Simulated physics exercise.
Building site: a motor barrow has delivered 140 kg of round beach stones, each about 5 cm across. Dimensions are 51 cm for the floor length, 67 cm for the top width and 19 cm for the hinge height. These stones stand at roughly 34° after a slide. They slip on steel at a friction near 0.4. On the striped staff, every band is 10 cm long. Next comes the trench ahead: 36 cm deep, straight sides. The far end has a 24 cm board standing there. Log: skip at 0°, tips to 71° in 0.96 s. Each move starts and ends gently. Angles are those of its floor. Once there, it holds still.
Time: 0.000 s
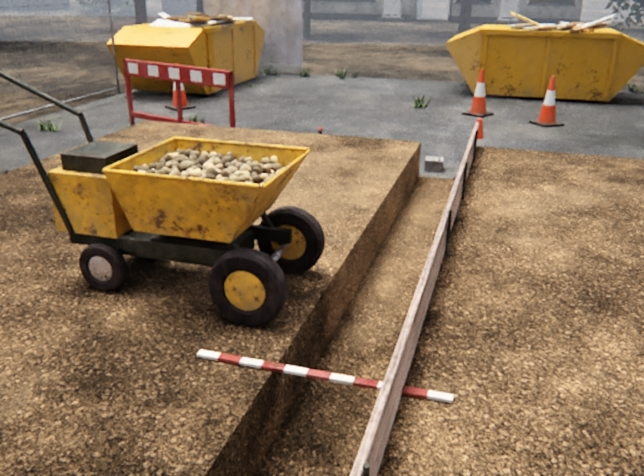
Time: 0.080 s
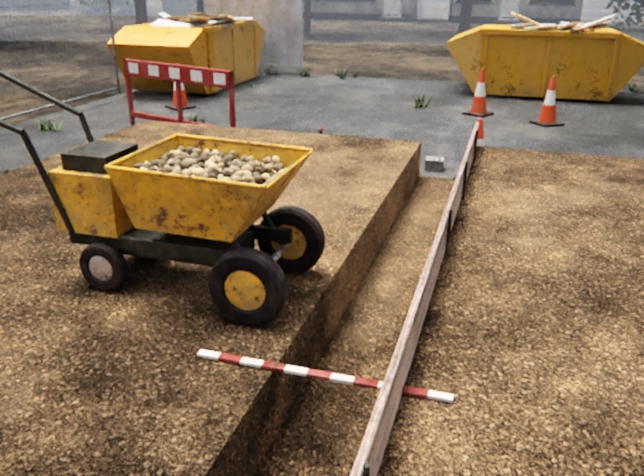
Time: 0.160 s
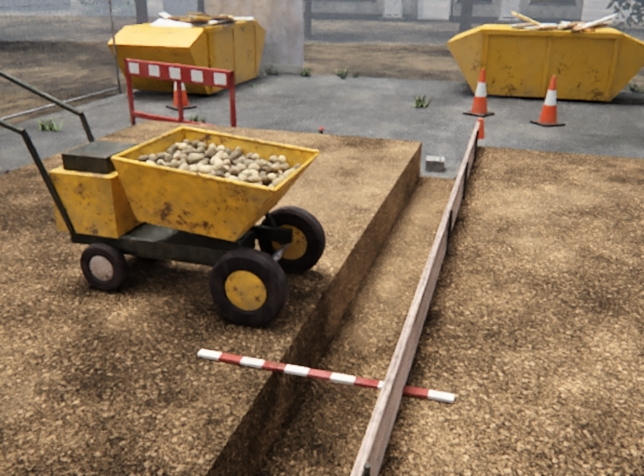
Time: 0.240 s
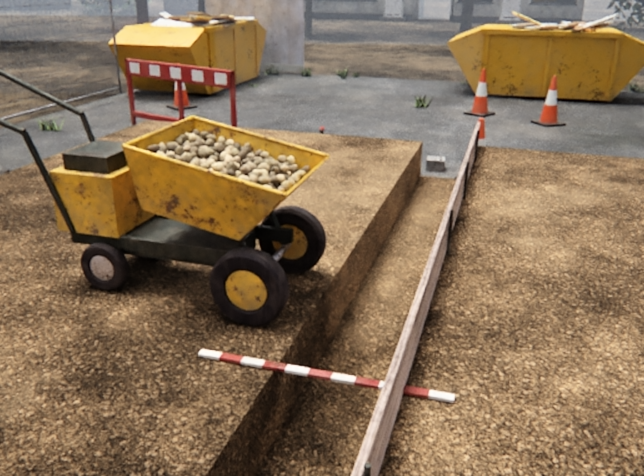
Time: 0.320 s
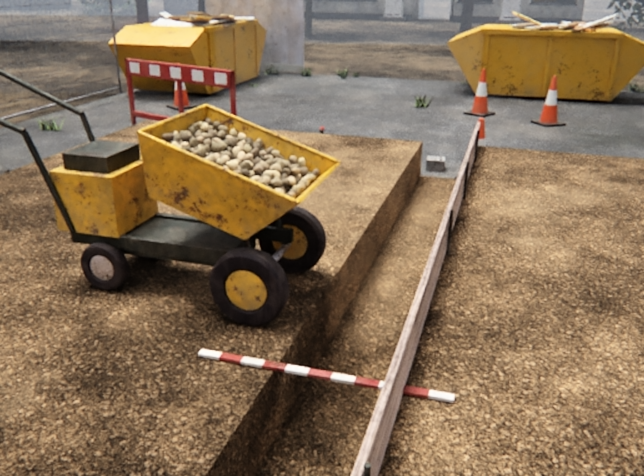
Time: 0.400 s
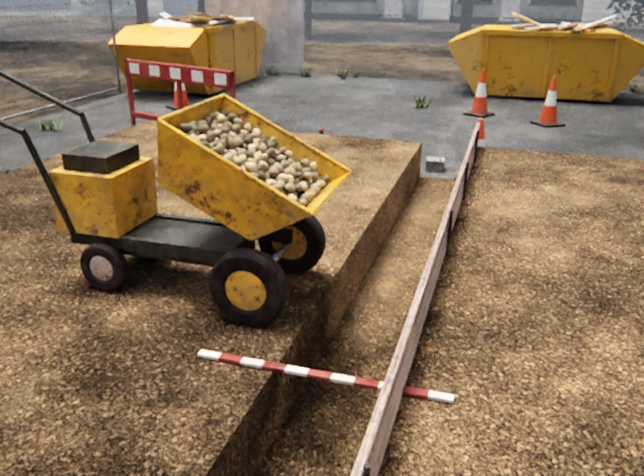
Yellow skip of a motor barrow loaded with round stones tilting steadily forward to the right beside a board-edged trench, wheels staying still.
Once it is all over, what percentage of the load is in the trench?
Roughly 89 percent of the load is in the trench.
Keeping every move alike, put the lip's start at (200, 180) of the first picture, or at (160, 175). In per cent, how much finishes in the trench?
The first start gives about 100 per cent, the second about 80.
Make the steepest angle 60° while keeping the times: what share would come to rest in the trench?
In that case some 65 per cent.
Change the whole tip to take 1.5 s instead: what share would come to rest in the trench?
It would be near 95 per cent.
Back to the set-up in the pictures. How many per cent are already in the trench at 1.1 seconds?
Something like 35 in a hundred.
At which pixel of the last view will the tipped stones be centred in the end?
Look at roughly (386, 363).
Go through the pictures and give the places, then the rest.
The first frame shows lip at (262, 187), floor tilted 0°, highest stones at (217, 165).
In the second frame, the skip is at 1°, its lip at (265, 188); the top of the load is at (214, 162); the stones move at 0.3 m/s on average.
In the third frame, the skip is at 5°, its lip at (274, 190); the top of the load is at (192, 152); the stones move at 0.5 m/s on average.
The fourth frame shows lip at (285, 195), floor tilted 11°, highest stones at (189, 140); the stones move at 0.7 m/s on average.
In the fifth frame, the skip is at 18°, its lip at (298, 203); the top of the load is at (198, 129); the stones move at 0.9 m/s on average.
In the sixth frame, the skip is at 27°, its lip at (312, 214); the top of the load is at (214, 119); the stones move at 1.0 m/s on average.
After 0.7 s the floor is at 60°; 100 % in the skip; the foremost stones are at (358, 230).
After 1.1 s the floor is at 71°; 64 % in the skip, 33 % in the trench, 4 % past the trench; the foremost stones are at (450, 293).
After 1.4 s the floor is at 71°; 27 % in the skip, 62 % in the trench, 11 % past the trench; the foremost stones are at (577, 336).
After 3.4 s the floor is at 71°; 0 % in the skip, 89 % in the trench, 11 % past the trench; the foremost stones are past the picture's edge.
